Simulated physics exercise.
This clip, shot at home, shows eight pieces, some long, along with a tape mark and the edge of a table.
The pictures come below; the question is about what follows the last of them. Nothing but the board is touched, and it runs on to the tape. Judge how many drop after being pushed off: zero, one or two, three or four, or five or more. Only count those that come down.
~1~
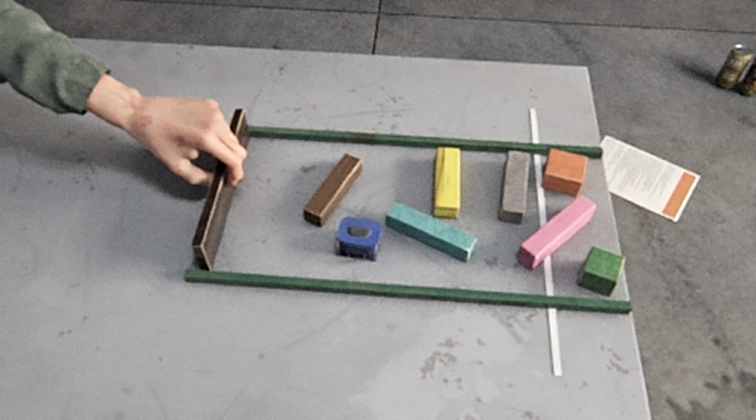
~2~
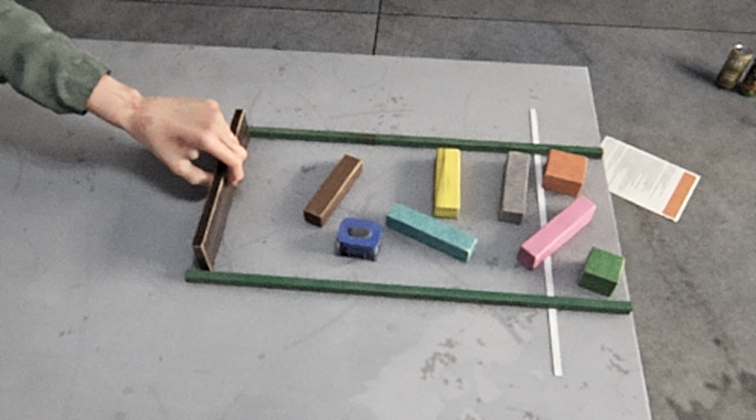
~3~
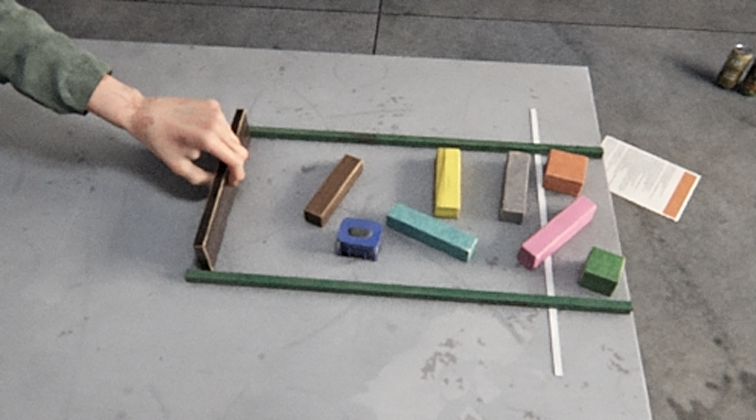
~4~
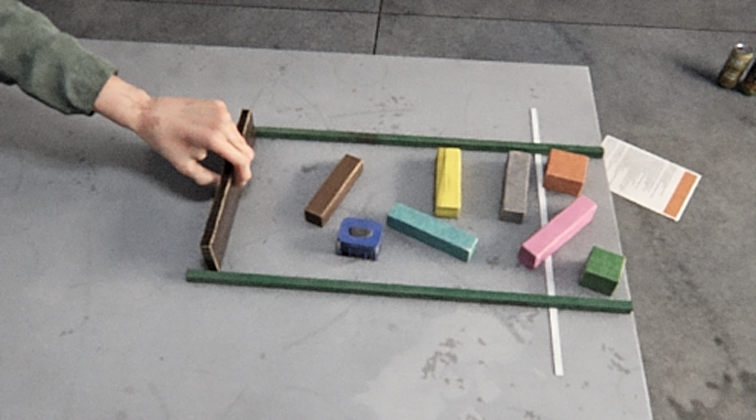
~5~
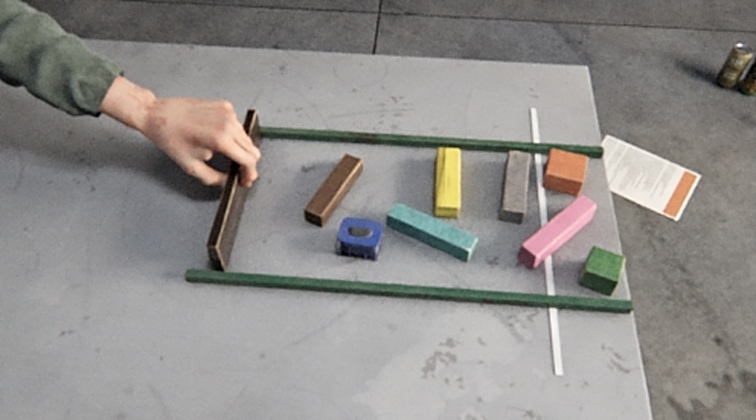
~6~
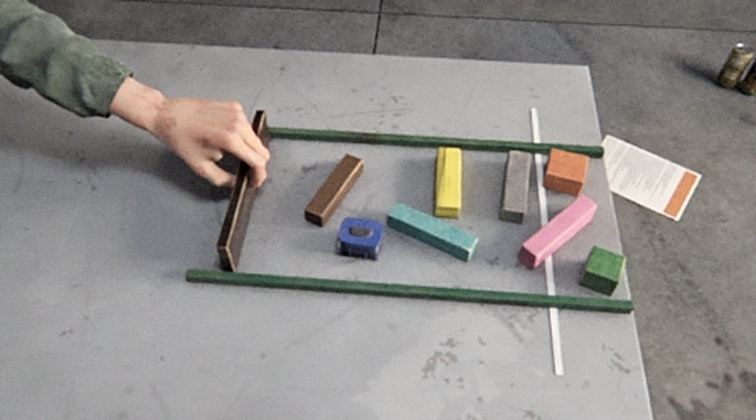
Number dropping: Three or four.
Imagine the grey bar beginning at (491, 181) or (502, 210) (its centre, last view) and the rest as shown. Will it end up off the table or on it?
In order, hangs on; hangs on.
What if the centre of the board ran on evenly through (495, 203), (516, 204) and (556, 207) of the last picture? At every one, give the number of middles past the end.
First 0, then 0, finally 3.
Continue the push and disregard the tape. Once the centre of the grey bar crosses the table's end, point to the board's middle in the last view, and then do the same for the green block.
Roughly (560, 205); roughly (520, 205).
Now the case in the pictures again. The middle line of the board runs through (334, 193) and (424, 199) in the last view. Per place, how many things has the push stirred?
Respectively 1 and 4.
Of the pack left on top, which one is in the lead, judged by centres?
Grey bar.
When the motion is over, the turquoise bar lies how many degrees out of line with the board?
I'd say it's about 15° out of line.
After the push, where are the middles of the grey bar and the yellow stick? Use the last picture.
You'll find the first one at (601, 187) and the second at (576, 183).
Soon after, none off yet; green block at rest near (602, 271); orange block at rest near (565, 172); pink stick at rest near (558, 231).
After that, none off yet; green block moving near (609, 272); orange block displaced a little near (584, 168); pink stick displaced a little near (590, 230).
In the end, the number that fall off is three or four; gone, pink stick, orange block and green block.
